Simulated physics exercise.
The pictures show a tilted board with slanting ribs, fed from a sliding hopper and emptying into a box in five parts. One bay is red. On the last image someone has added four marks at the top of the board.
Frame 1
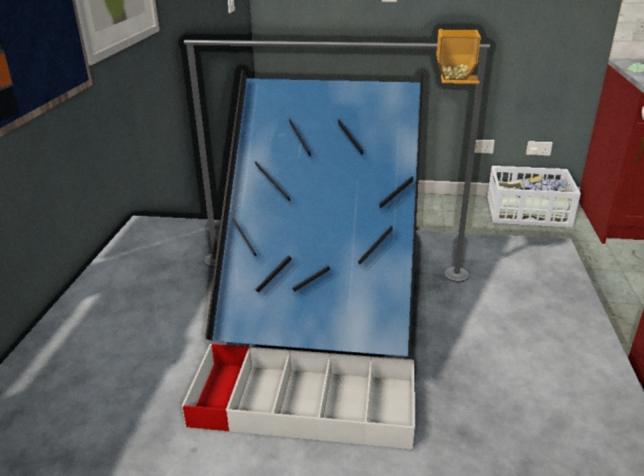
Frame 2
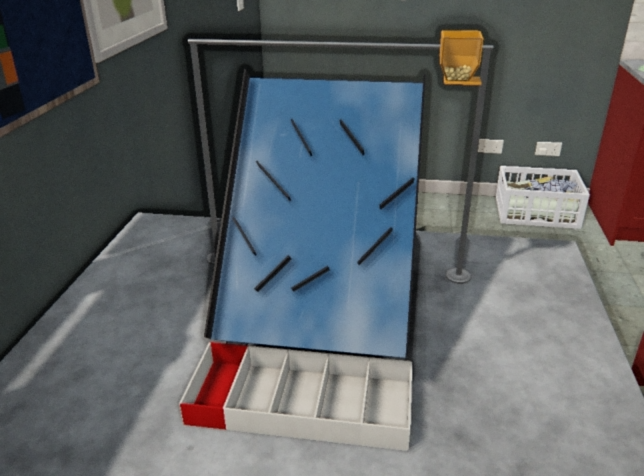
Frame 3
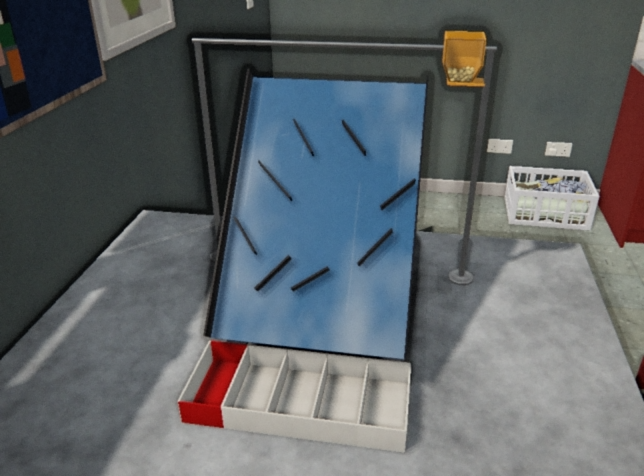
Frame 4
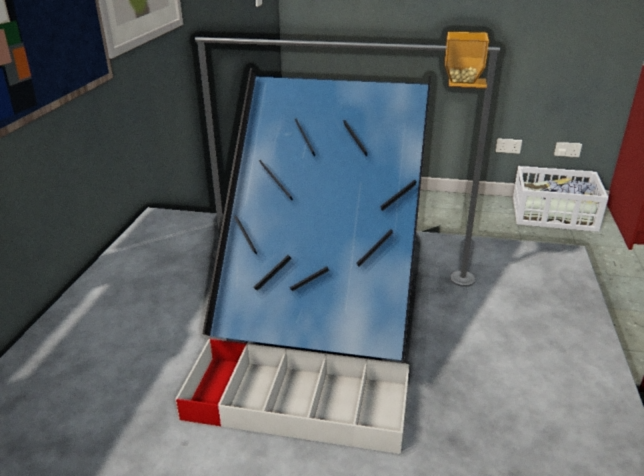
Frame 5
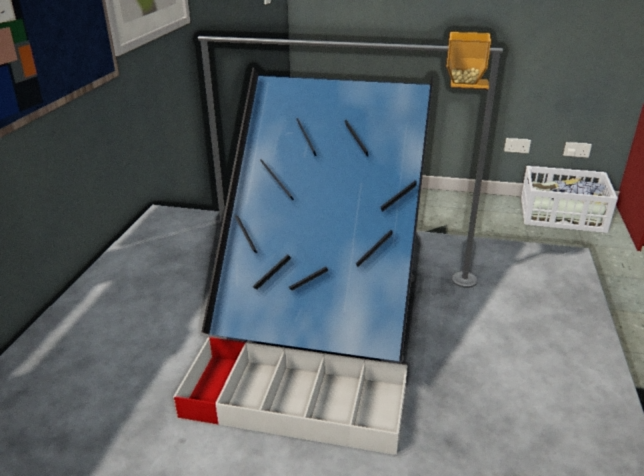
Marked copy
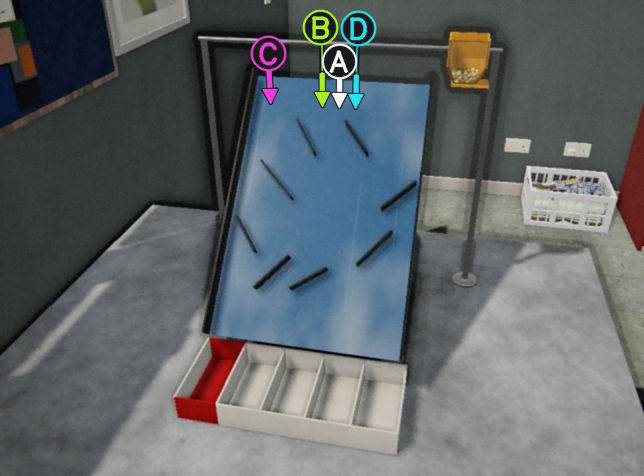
Only the camera moves, drifting slowly around a grey-floored room with dark walls, looking down from the front as the background slides slightly to the right. A tilted blue board with dark slanting ribs stands below a rail carrying an orange hopper of small pale pieces at the right. At its foot, a five-part white box with a red left bay stays still, as do the hopper and its contents.
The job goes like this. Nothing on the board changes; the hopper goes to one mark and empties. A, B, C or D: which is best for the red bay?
Best: C.
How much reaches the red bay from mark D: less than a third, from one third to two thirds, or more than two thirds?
Mark D gives less than a third.
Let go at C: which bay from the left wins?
The first.
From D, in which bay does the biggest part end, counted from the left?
It is the third one.
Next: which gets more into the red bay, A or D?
A.
On the marked copy, mark A meets the board at (339, 102); mark B meets the board at (322, 101); mark C meets the board at (270, 98); mark D meets the board at (355, 103).
With A, about half in the red bay, about half in other bays, a stray few outside the box.
With B, a small part in the red bay, most in other bays, a small part outside the box.
With C, about two thirds in the red bay, about a quarter in other bays, a small part outside the box.
With D, a small part in the red bay, most in other bays, a small part outside the box.
